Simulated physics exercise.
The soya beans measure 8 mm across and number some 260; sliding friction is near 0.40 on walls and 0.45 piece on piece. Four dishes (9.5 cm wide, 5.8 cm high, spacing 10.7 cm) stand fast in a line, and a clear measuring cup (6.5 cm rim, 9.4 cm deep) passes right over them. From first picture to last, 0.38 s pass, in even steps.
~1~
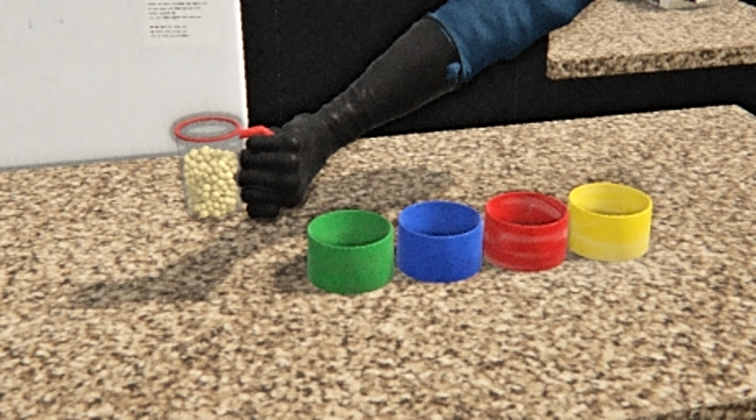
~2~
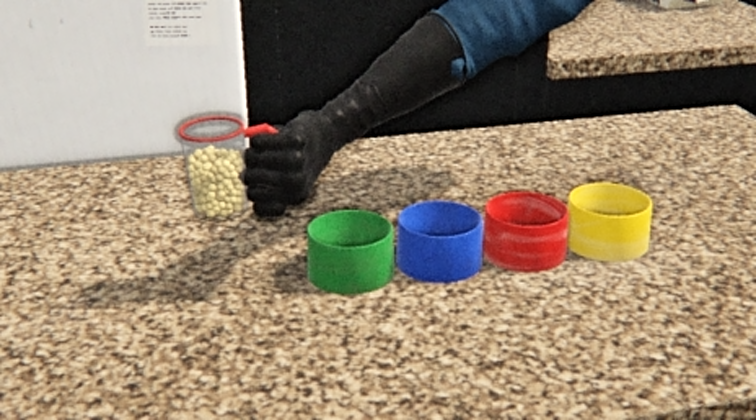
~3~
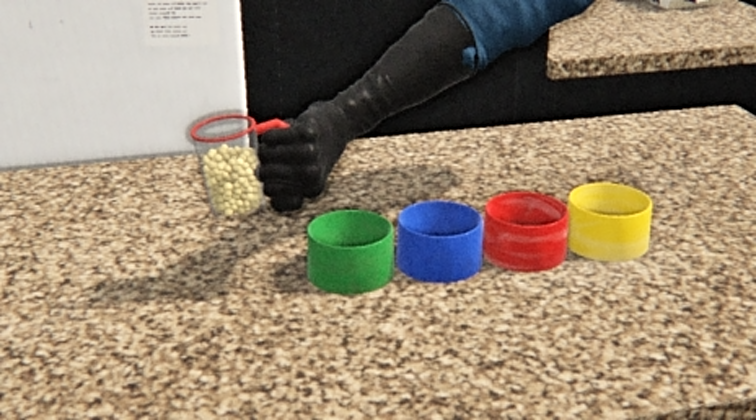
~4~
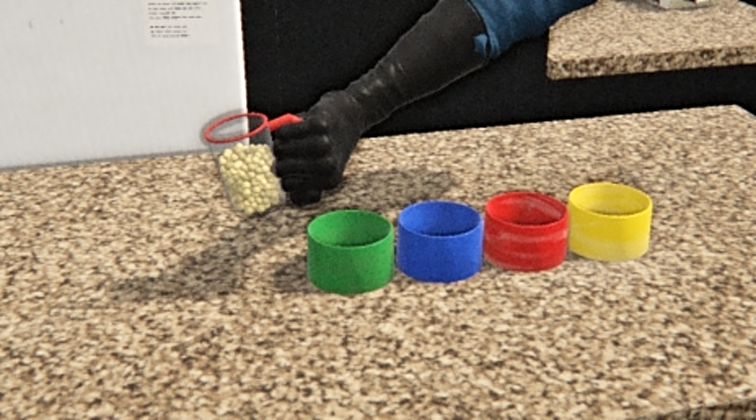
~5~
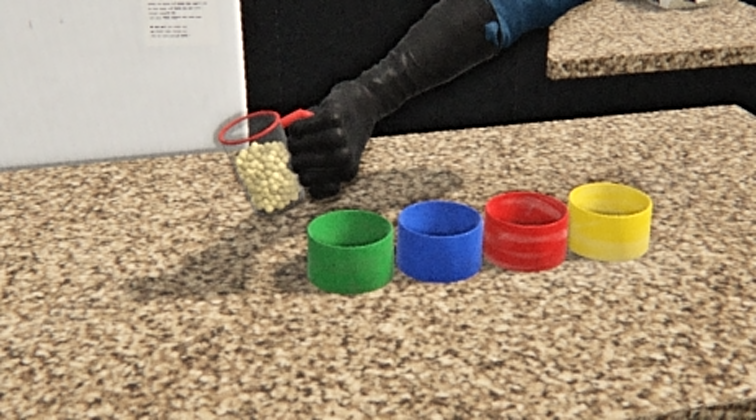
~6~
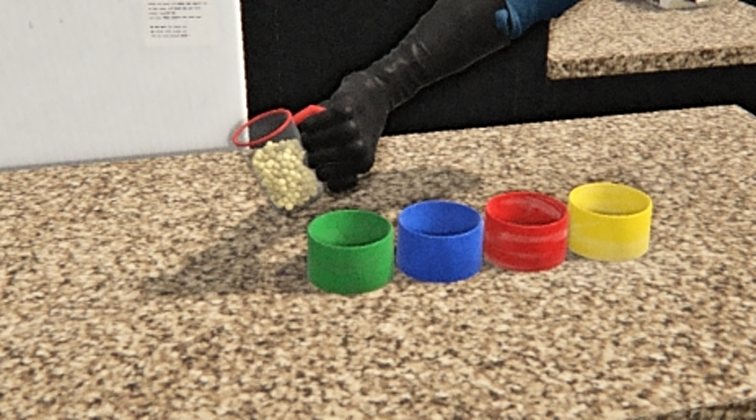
The footage shows a black-gloved hand moving a clear measuring cup of pale soya beans steadily rightward above a speckled counter, gradually tilting it, while green, blue, red and yellow dishes stand still in a row.
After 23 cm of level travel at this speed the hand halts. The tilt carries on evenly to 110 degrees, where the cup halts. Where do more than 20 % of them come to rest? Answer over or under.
Red dish: Under; blue dish: Under; green dish: Over; yellow dish: Under; on the counter: Under.
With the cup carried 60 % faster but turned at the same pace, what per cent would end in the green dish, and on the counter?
Green 100; counter 0.
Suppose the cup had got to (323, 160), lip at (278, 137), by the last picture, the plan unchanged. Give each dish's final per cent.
Red 0; blue 0; green 100; yellow 0.
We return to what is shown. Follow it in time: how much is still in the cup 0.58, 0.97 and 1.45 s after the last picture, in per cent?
In turn: 100, 100, 40.
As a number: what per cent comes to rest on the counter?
About 0 per cent.
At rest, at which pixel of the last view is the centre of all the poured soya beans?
Near (352, 259).
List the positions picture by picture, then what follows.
Cup at (211, 170), tilt 0 degrees, lip at (176, 132), moved 0.0 cm; middle of the pieces at (214, 181); green dish at (350, 229); blue dish at (440, 219); red dish at (527, 209); yellow dish at (610, 200), in the first picture.
Cup at (216, 170), tilt 2 degrees, lip at (180, 133), moved 0.6 cm; middle of the pieces at (219, 181), in the second picture.
Cup at (231, 168), tilt 6 degrees, lip at (192, 134), moved 2.1 cm; middle of the pieces at (235, 179), in the third picture.
Cup at (248, 167), tilt 12 degrees, lip at (206, 136), moved 3.9 cm; middle of the pieces at (252, 177), in the fourth picture.
Cup at (264, 165), tilt 17 degrees, lip at (220, 139), moved 5.7 cm; middle of the pieces at (270, 175), in the fifth picture.
Cup at (281, 164), tilt 22 degrees, lip at (234, 141), moved 7.5 cm; middle of the pieces at (287, 173); green dish at (350, 229); blue dish at (440, 219); red dish at (527, 209); yellow dish at (610, 200), in the sixth picture.
Then, 0.58 s after the last picture, tilt 64 degrees; cup holds 100 %.
Then, 0.97 s after the last picture, tilt 91 degrees; cup holds 100 %.
Then, 1.45 s after the last picture, tilt 110 degrees; cup holds 40 %, green 60 %.
In the end, red 0 %, blue 0 %, green 100 %, yellow 0 %, counter 0 %.
